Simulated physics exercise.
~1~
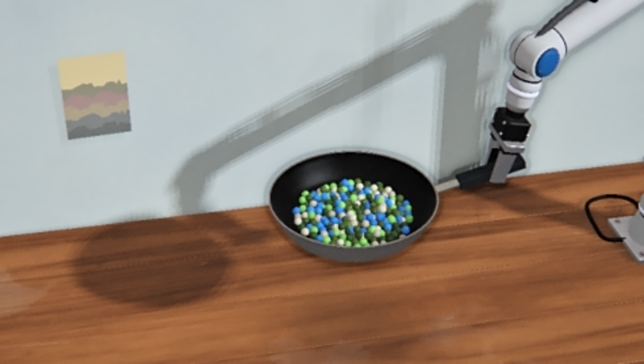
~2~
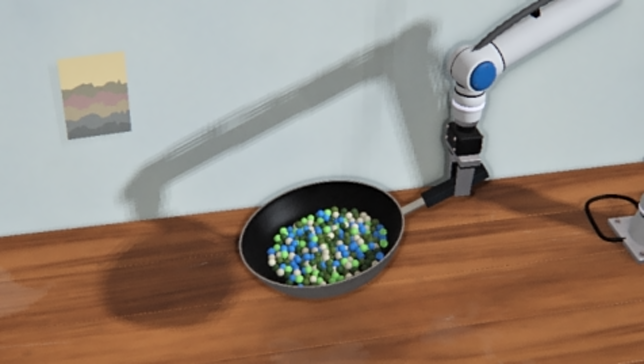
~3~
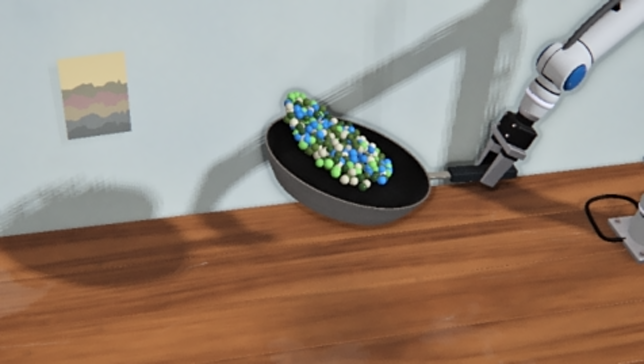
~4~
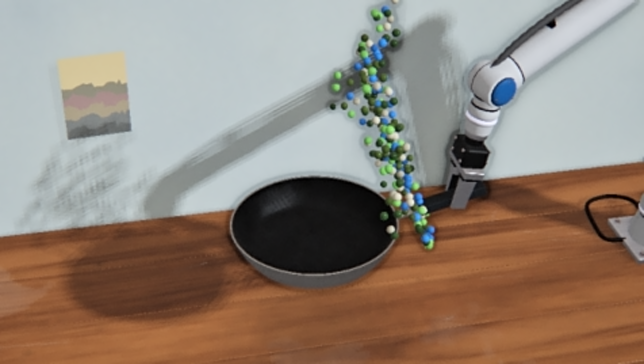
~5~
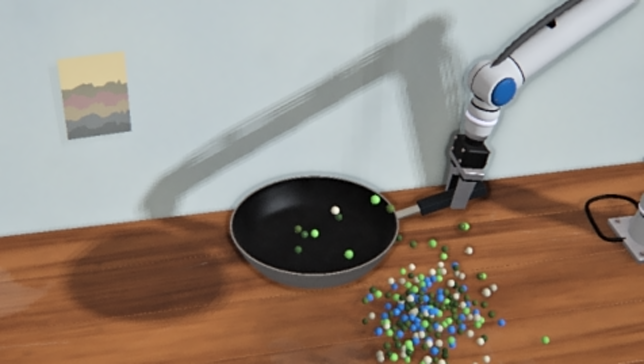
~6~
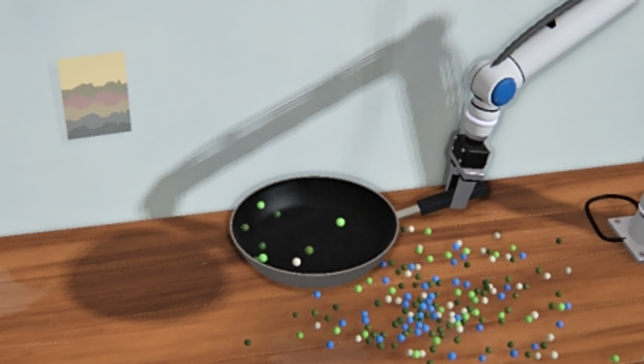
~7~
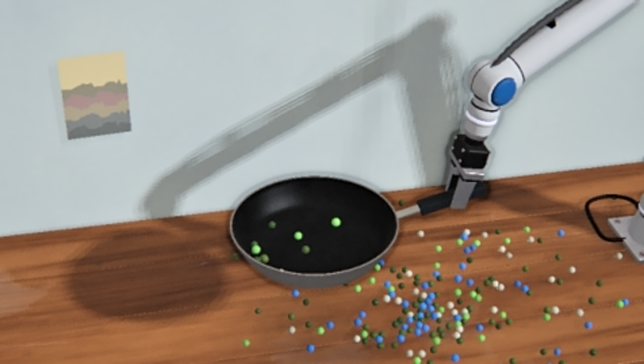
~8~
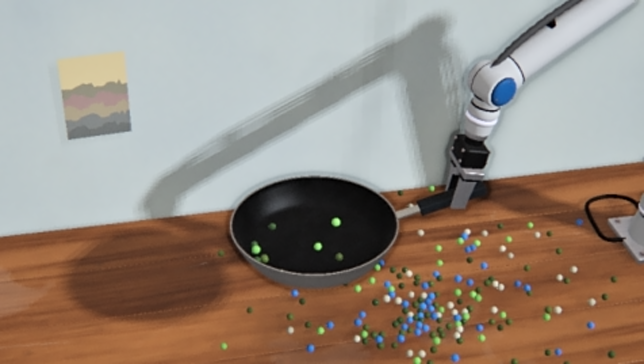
The clip shows a robot arm holding a frying pan heaped with small round blue, green and white sweets, dipping it, then swinging it up and tossing them into the air; most miss the lowered pan and scatter across the wooden table, leaving only a few inside.
